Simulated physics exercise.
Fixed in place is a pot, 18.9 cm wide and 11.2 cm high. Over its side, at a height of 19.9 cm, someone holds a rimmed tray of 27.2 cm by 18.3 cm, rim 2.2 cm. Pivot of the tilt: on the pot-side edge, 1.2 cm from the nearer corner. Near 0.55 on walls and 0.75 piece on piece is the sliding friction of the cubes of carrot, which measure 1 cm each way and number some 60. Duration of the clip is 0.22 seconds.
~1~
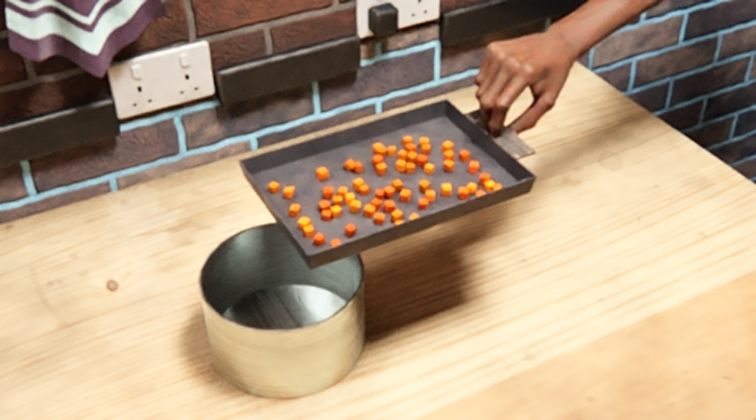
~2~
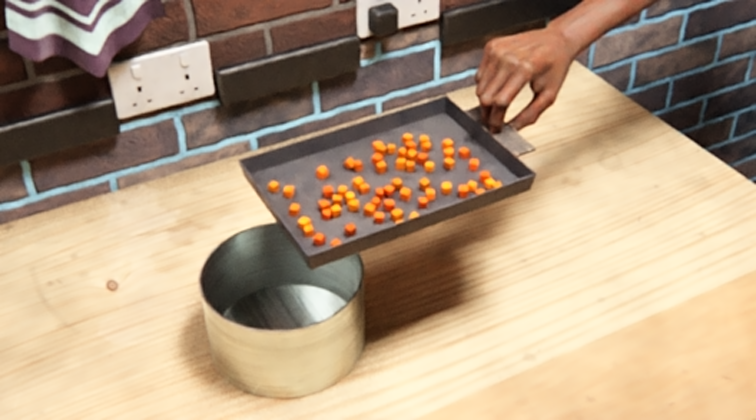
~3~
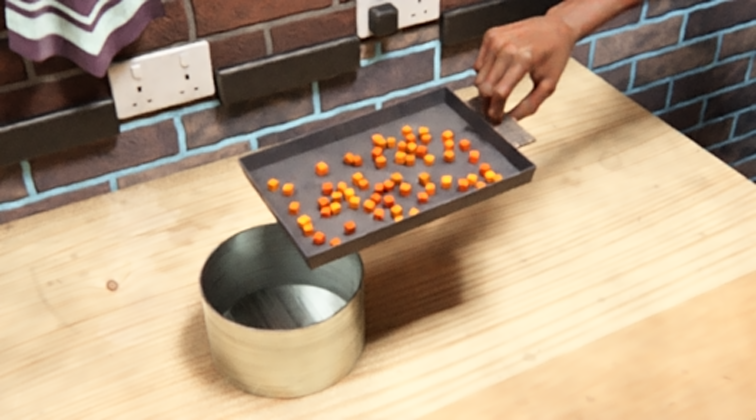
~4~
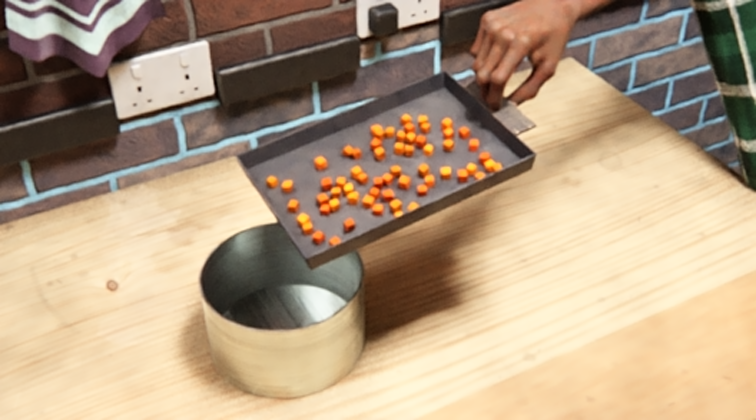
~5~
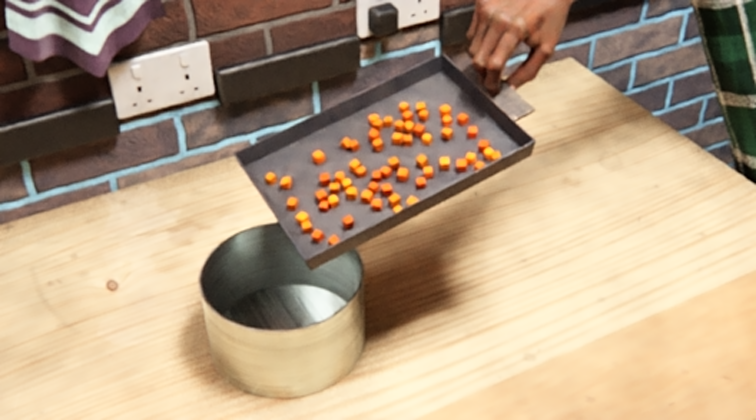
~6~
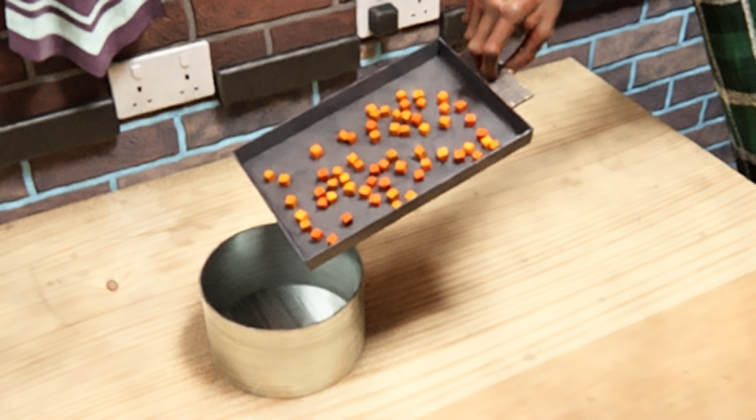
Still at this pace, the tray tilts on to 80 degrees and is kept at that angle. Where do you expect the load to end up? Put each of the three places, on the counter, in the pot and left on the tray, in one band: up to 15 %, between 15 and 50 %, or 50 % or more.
Counter: 50 % or more; pot: Up to 15 %; left on the tray: Between 15 and 50 %.
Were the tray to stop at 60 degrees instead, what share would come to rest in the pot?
You'd end up with some 5 % in the pot.
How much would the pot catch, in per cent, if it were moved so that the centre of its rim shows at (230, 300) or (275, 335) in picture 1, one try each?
Some 30 and 60 per cent.
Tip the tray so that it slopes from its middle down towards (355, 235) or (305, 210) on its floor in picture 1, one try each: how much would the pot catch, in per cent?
First try: Around 0 percent; second try: Around 20 percent.
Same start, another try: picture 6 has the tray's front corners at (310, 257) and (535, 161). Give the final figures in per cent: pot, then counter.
Pot 0; counter 30.
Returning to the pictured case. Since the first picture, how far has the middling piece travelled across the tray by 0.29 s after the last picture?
Around 3 centimetres.
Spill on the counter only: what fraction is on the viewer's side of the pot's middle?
I'd put it at around 90 per cent.
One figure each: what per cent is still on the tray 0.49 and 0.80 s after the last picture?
About 100, 45.
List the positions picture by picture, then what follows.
The first frame shows tray tilt 0 degrees, front corners at (310, 252) and (532, 176); middle of the pieces at (397, 186); pot at (282, 272).
The second frame shows tray tilt 1 degrees, front corners at (310, 253) and (532, 173); middle of the pieces at (397, 184).
The third frame shows tray tilt 4 degrees, front corners at (309, 253) and (532, 166), lowest corner left front; middle of the pieces at (396, 179).
The fourth frame shows tray tilt 8 degrees, front corners at (308, 255) and (532, 153), lowest corner left front; middle of the pieces at (395, 172).
The fifth frame shows tray tilt 13 degrees, front corners at (307, 256) and (531, 140), lowest corner left front; middle of the pieces at (394, 164).
The sixth frame shows tray tilt 17 degrees, front corners at (306, 257) and (529, 128), lowest corner left front; middle of the pieces at (392, 156); pot at (282, 272).
Then, 0.29 s after the last picture, tilt 48 degrees; the tray holds 100 %, the pot 0 %.
Then, 0.49 s after the last picture, tilt 69 degrees; the tray holds 100 %, the pot 0 %.
Then, 0.80 s after the last picture, tilt 80 degrees; the tray holds 45 %, the pot 0 %.
In the end, counter 65 %, pot 5 %, tray 30 %.
